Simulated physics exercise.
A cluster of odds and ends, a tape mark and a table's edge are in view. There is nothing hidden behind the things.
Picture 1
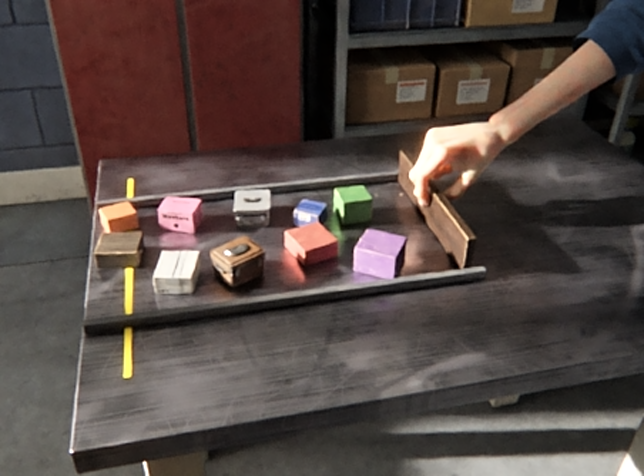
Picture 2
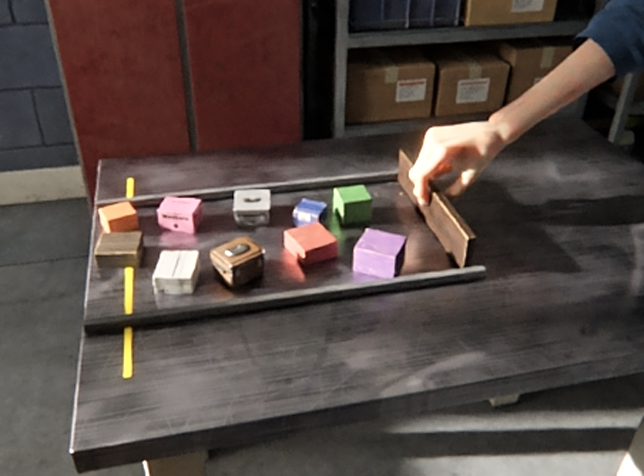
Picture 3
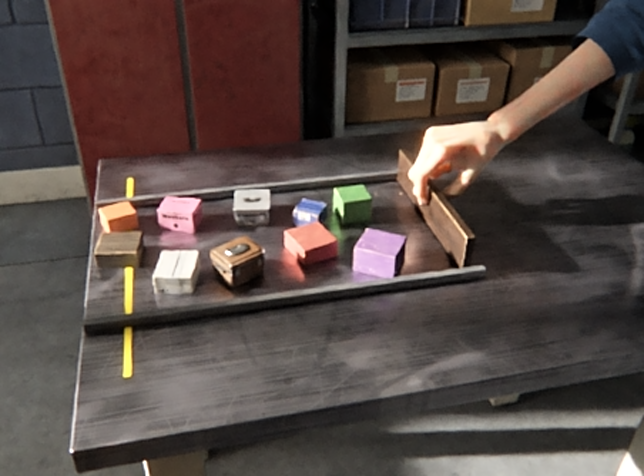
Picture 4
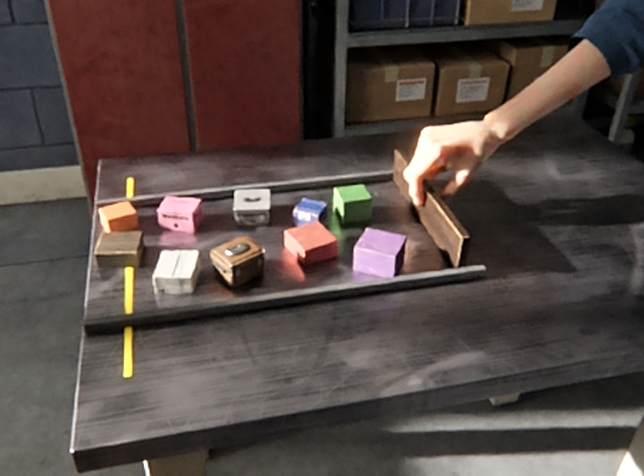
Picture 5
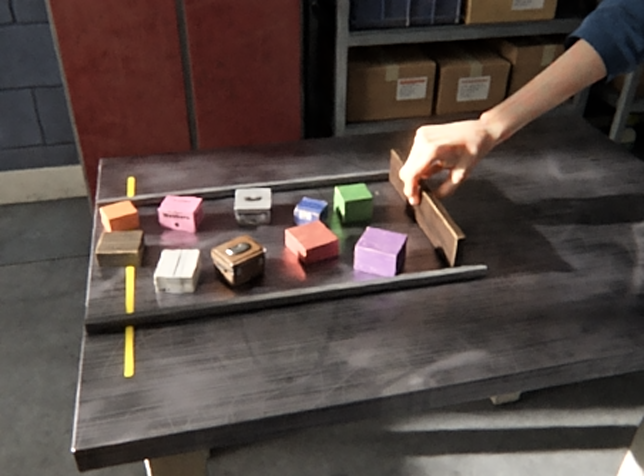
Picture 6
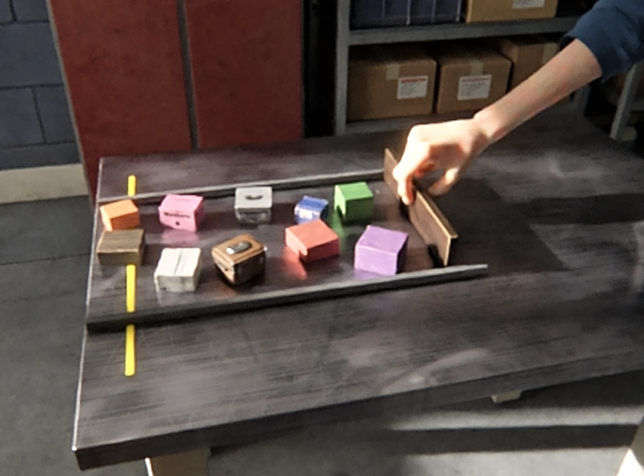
On a dark tabletop with a yellow tape mark near its left edge, a hand slid an upright wooden board slightly left between two rails, while the small colorful boxes and blocks stayed put.
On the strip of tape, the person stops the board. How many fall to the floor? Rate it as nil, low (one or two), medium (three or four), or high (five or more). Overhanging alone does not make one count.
High, five or more.
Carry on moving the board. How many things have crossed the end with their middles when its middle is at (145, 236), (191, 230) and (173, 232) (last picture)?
By position: 5 / 2 / 3.
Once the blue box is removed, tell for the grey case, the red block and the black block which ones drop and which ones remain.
The grey case is kept, the red block is kept, the black block is lost.
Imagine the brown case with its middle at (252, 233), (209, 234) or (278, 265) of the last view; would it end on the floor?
One after another, it fails to stay; fails to stay; fails to stay.
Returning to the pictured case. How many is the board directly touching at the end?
It's 4 of them.
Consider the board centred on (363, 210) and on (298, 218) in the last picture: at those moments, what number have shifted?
At first I count 3, and then 5.
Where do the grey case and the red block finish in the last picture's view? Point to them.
The first comes to rest at (111, 209), and the second at (109, 262).
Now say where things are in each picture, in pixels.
The first picture shows orange block (119, 218); black block (120, 250); white box (178, 272); board (432, 206); tape (129, 258).
The second picture shows black block (120, 250); pink box (180, 215).
The third picture shows white box (178, 272); red block (311, 243).
The fourth picture shows orange block (119, 218); board (427, 205).
The fifth picture shows black block (121, 249); green block (354, 203).
The sixth picture shows orange block (121, 216); black block (122, 248); white box (180, 270); board (417, 204); tape (131, 255).
Soon after, none off yet; orange block at rest near (121, 216); black block at rest near (122, 248); white box at rest near (180, 270).
After that, none off yet; orange block at rest near (121, 216); black block at rest near (122, 248); white box displaced about its own width near (125, 277).
In the end, the number that fall off is five or more; gone, blue box, brown case, pink box, white box, black block and orange block.
